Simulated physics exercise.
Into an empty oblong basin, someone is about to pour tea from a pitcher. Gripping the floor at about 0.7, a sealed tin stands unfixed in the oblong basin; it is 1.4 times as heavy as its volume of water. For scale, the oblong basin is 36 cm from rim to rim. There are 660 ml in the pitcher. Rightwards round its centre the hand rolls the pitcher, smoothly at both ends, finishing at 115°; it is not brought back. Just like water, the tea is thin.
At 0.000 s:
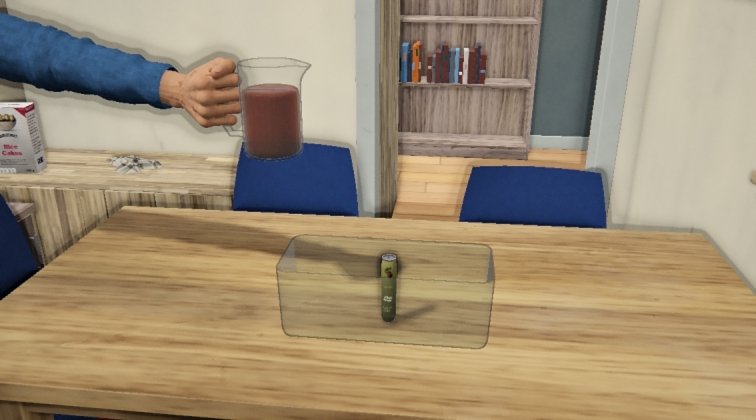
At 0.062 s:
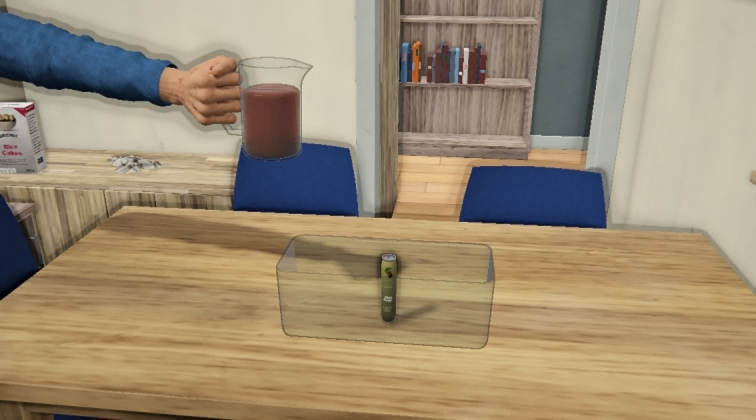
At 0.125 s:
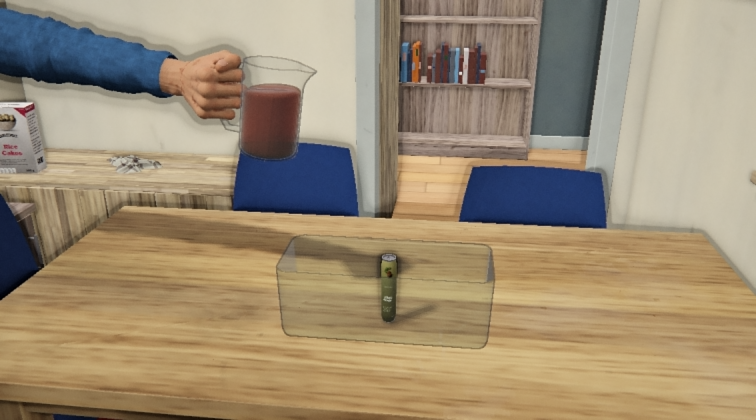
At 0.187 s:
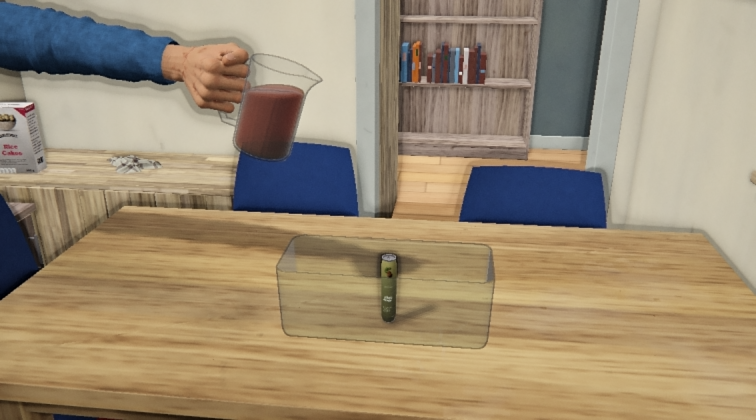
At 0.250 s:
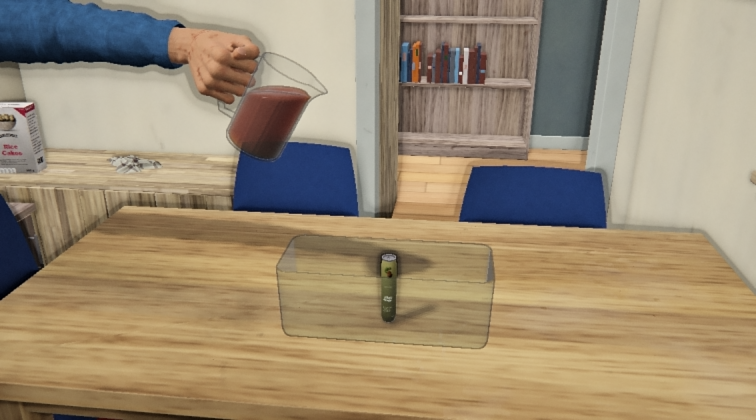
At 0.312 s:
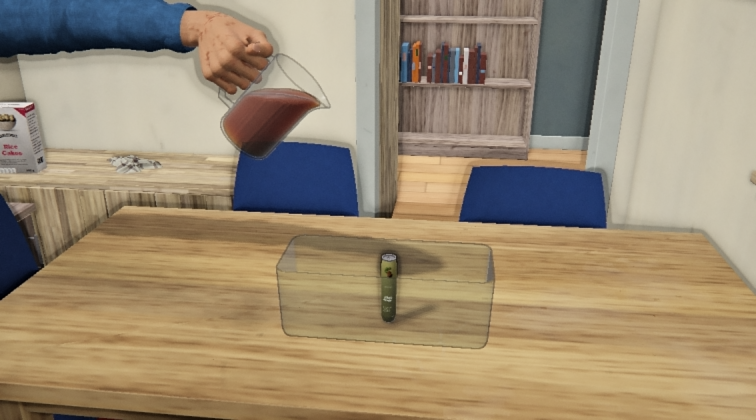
In a room with a wooden table and blue chairs, a hand in a blue sleeve holds a clear pitcher of reddish-brown liquid above and left of a transparent basin with a small tin inside. The hand tilts the pitcher rightward, slowly and then further, while the liquid shifts toward the spout.
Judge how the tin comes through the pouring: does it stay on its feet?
No, it tips.
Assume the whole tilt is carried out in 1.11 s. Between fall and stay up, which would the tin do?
The tin tips over.
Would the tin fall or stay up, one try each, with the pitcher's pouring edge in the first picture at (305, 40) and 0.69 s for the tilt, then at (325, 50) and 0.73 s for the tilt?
The tin overturns the first time and overturns the second time.
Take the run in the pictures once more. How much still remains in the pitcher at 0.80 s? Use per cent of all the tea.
Close to 14 percent of the whole amount.
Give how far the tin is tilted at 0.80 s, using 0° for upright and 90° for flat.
Lean: Around 5° from upright.
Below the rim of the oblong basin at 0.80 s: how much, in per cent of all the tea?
Some 52 percent of the total.
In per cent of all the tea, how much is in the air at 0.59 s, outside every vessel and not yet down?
I'd say close to 32 per cent.
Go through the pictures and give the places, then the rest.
In the first frame, it leans 0°; its right rim is at (311, 65); the tea meets the walls at (244, 89) and (299, 89); the oblong basin's rim runs from (285, 253) to (493, 264); the tin's top is at (389, 260).
In the second frame, it leans 2°; its right rim is at (313, 66); the tea meets the walls at (245, 89) and (300, 90).
In the third frame, it leans 8°; its right rim is at (317, 71); the tea meets the walls at (246, 88) and (302, 91).
In the fourth frame, it leans 17°; its right rim is at (323, 80); the tea meets the walls at (246, 94) and (304, 92).
In the fifth frame, it leans 29°; its right rim is at (328, 92); the tea meets the walls at (241, 104) and (312, 95).
In the sixth frame, it leans 43°; its right rim is at (331, 107); the tea meets the walls at (235, 104) and (319, 99).
Then, 0.59 s in, the tilt is 104° and 65 per cent is still to pour; the tin stands where it began.
Then, 0.80 s in, the tilt is 115° and 14 per cent is still to pour; the tin leans 5°.
Then, 1.01 s in, the tilt is 115° and 1 per cent is still to pour; the tin leans 52°.
Then, 1.24 s in, the tilt is 115° and 0 per cent is still to pour; the tin lies on its side.
Finally, the tin lies on its side.
